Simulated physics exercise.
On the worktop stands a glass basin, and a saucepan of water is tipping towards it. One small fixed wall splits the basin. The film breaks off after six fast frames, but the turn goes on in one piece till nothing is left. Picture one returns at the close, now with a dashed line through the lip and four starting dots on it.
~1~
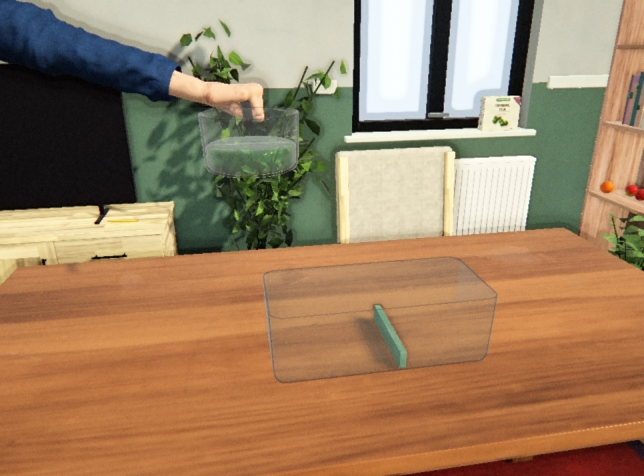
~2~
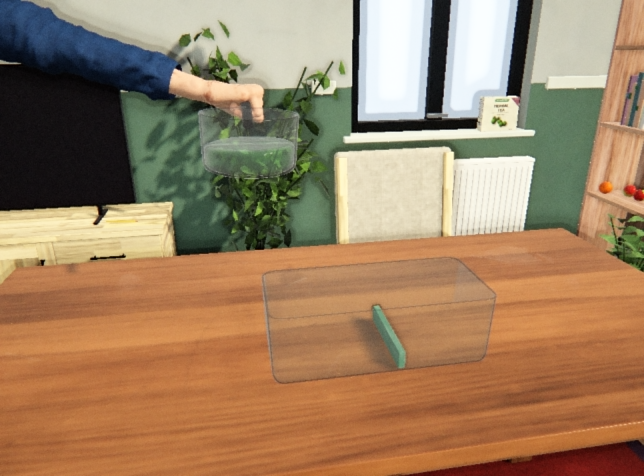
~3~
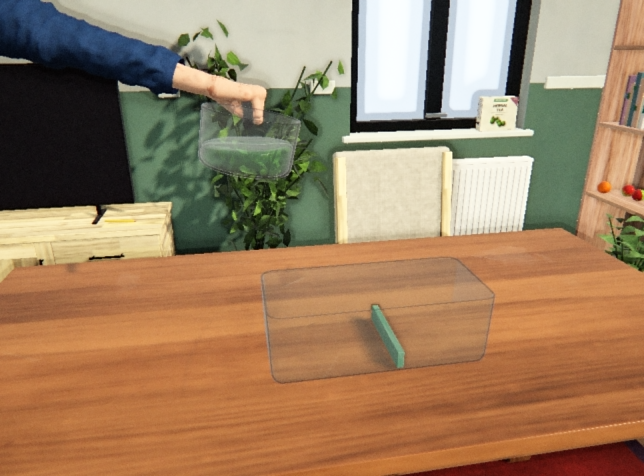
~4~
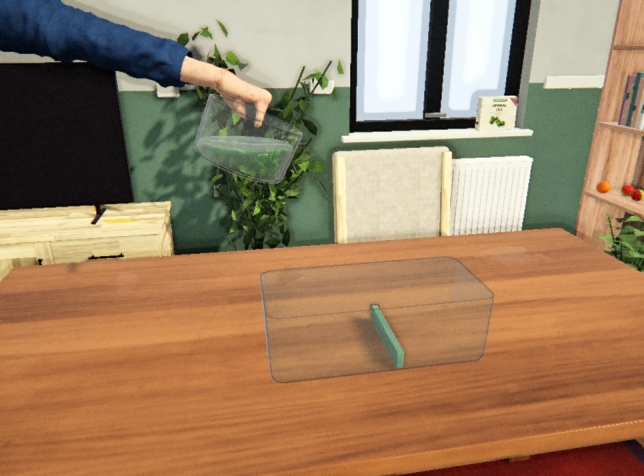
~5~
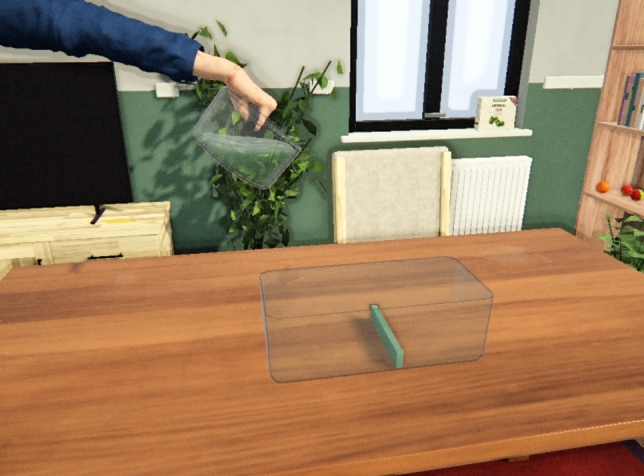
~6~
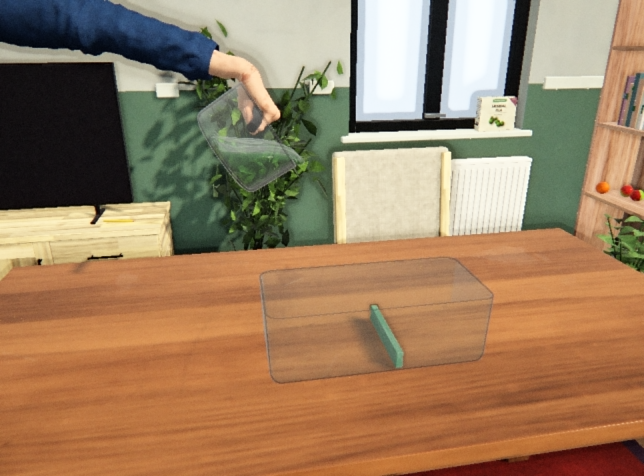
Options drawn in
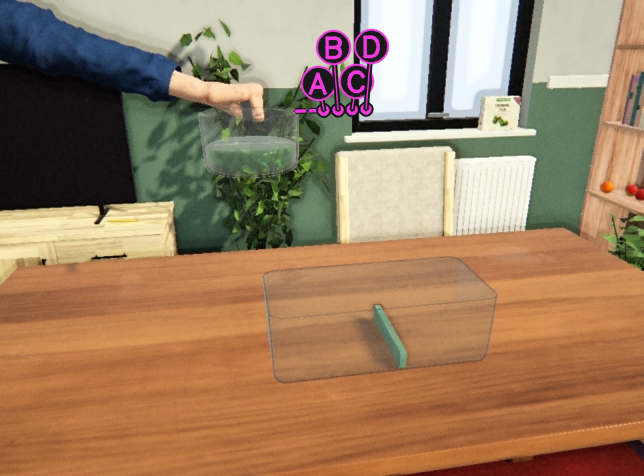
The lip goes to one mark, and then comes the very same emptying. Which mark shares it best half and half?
Choose D.
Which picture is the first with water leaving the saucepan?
In picture 6.
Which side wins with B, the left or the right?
More ends on the left.
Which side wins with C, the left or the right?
More ends on the left.
On the marked copy, A at (323, 110); B at (338, 110); C at (352, 109); D at (366, 109).
With A, about 77 % ends left of the wall and 15 % right of it; 8 % is lost outside.
With B, about 82 % ends left of the wall and 10 % right of it; 8 % is lost outside.
With C, about 72 % ends left of the wall and 23 % right of it; 5 % is lost outside.
With D, about 50 % ends left of the wall and 47 % right of it; 4 % is lost outside.
